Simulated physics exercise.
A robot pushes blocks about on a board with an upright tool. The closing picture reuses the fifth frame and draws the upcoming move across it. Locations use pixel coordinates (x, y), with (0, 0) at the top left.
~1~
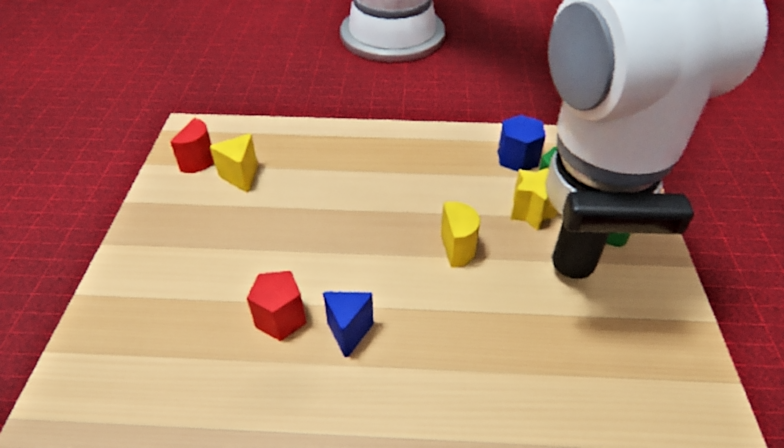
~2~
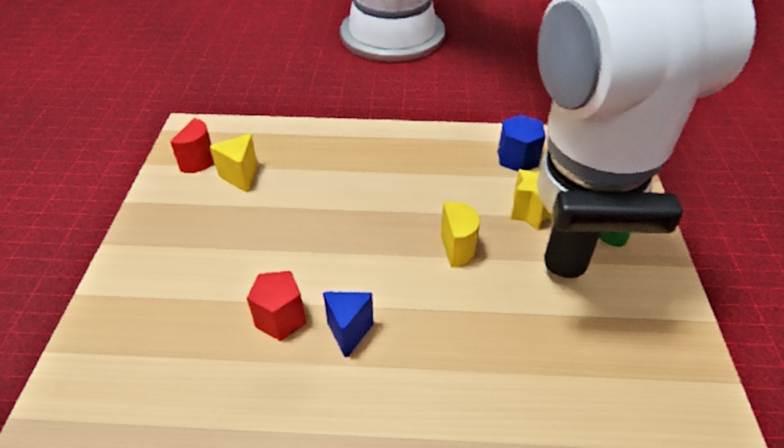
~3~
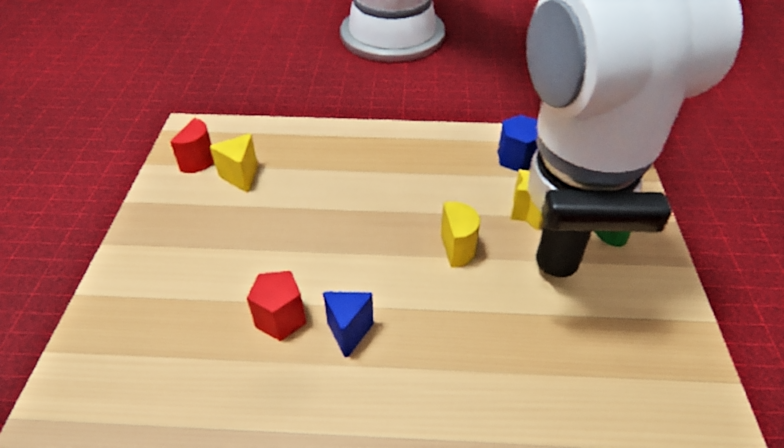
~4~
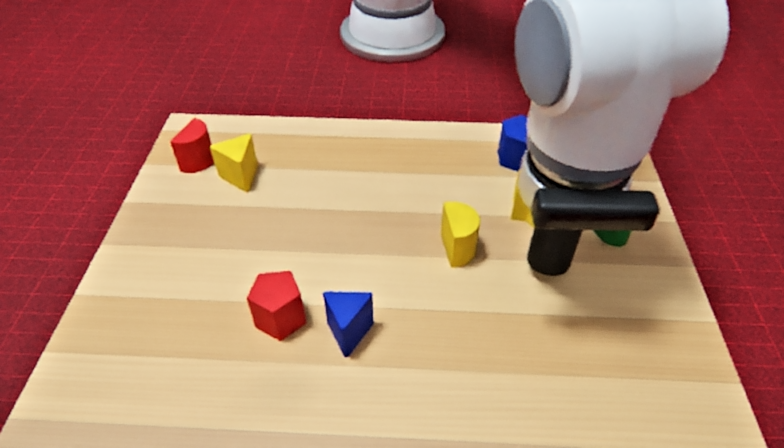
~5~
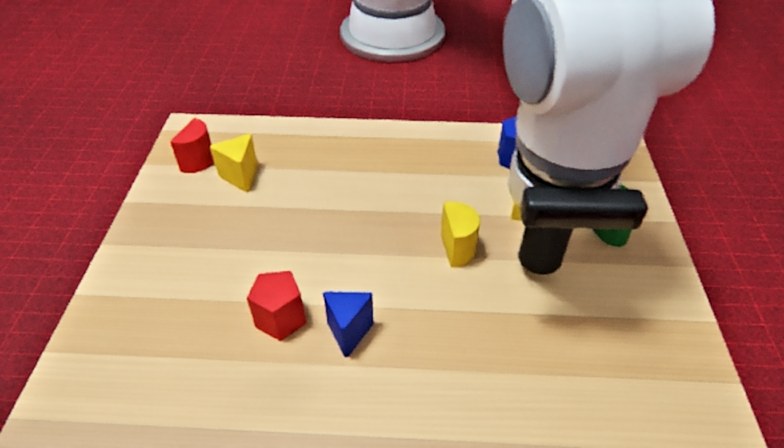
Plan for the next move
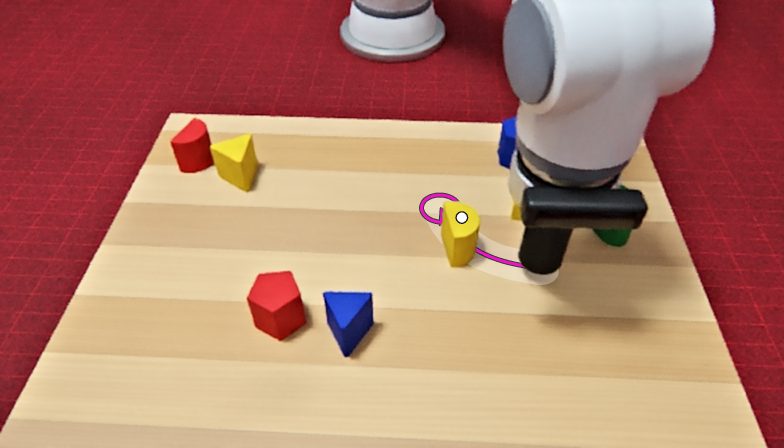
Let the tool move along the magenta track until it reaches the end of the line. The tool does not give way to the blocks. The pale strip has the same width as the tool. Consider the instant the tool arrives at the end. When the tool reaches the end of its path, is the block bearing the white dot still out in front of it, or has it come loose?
It comes off the tool's front.
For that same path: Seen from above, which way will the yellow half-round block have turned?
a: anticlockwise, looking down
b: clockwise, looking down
Choice a: Anticlockwise, looking down.
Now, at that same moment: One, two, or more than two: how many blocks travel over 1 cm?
Answer: 1.
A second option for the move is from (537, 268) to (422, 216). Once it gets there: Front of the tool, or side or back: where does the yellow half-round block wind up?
Beside or behind it.
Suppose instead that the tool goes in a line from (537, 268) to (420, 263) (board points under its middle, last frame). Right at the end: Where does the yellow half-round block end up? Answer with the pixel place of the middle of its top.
Around pixel (425, 204).
Drawn move, from (537, 268) over (493, 258) and (459, 236) to (441, 208); the dot is on the yellow half-round block.
On the path given first. One third of the way, tool (494, 248); nothing pushed yet.
Two thirds of the way, tool (460, 226); yellow half-round block (422, 201), turned 25° anticlockwise.
At the end, tool (442, 199); yellow half-round block (412, 196), turned 50° anticlockwise; yellow star still.
